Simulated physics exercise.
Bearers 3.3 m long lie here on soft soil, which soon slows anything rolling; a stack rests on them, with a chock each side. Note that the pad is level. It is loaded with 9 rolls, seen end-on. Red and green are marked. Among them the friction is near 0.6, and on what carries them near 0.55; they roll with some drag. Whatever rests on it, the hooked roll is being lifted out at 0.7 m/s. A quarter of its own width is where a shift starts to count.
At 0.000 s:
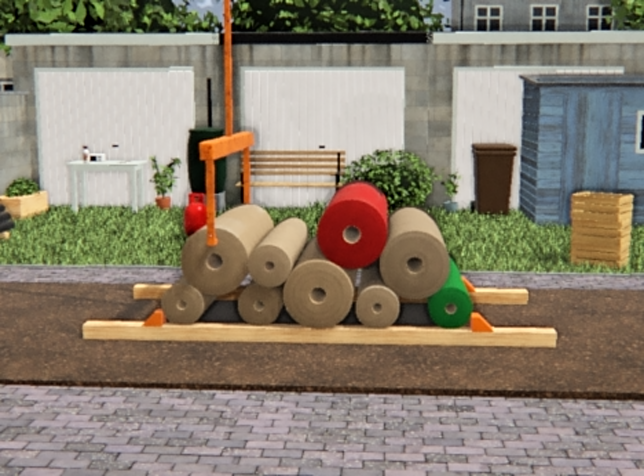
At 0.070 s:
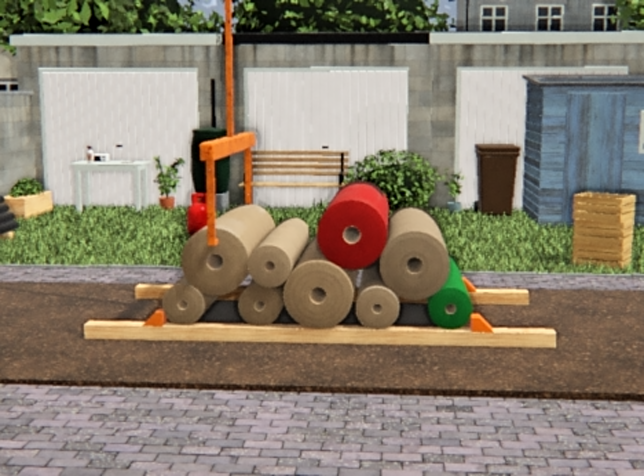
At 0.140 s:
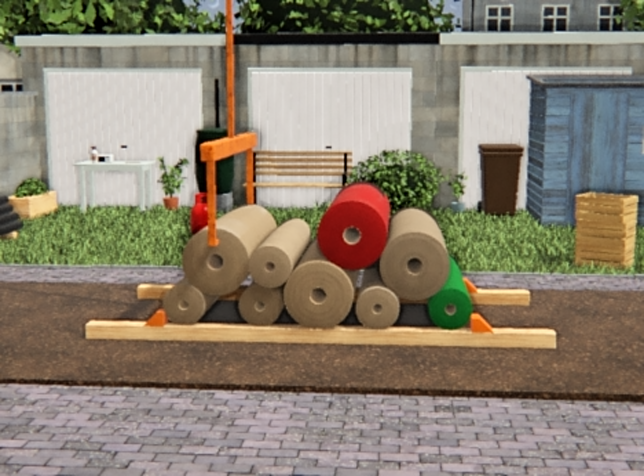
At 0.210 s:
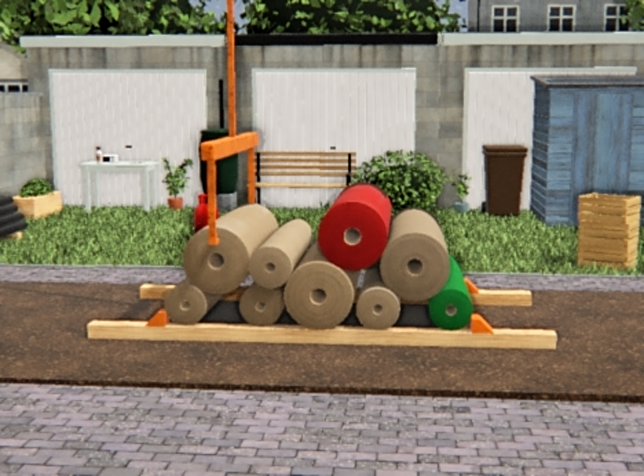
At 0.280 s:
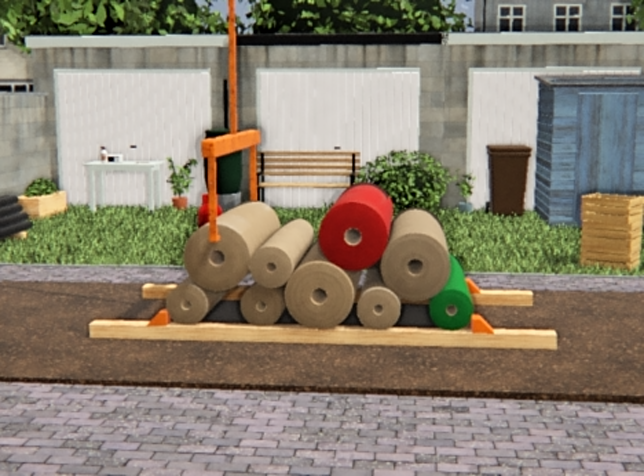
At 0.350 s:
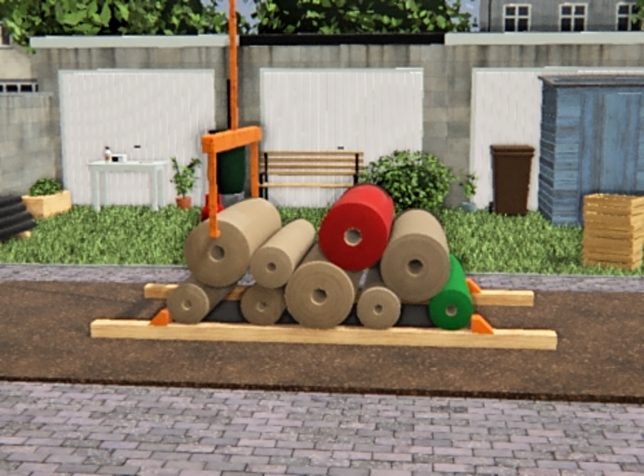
At first, tan rolls, a red one and a green one lie stacked on timber bearers between orange chocks, an orange hook at the upper-left roll. The view drifts slightly, the background sliding right behind the stack. Then the hooked roll rises very slightly, while the others stay essentially still.
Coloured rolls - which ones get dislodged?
Red: Stays, green: Stays.
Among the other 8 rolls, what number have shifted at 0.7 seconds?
By then the number is 0.
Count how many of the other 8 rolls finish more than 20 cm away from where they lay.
That would be 0 of them.
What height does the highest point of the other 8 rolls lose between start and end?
About 0 cm lower.
Then, 0.7 s in, red is unmoved; green is unmoved; 0 out of place.
In the end (1.1 s), red is where it was; green is where it was; 0 out of place.
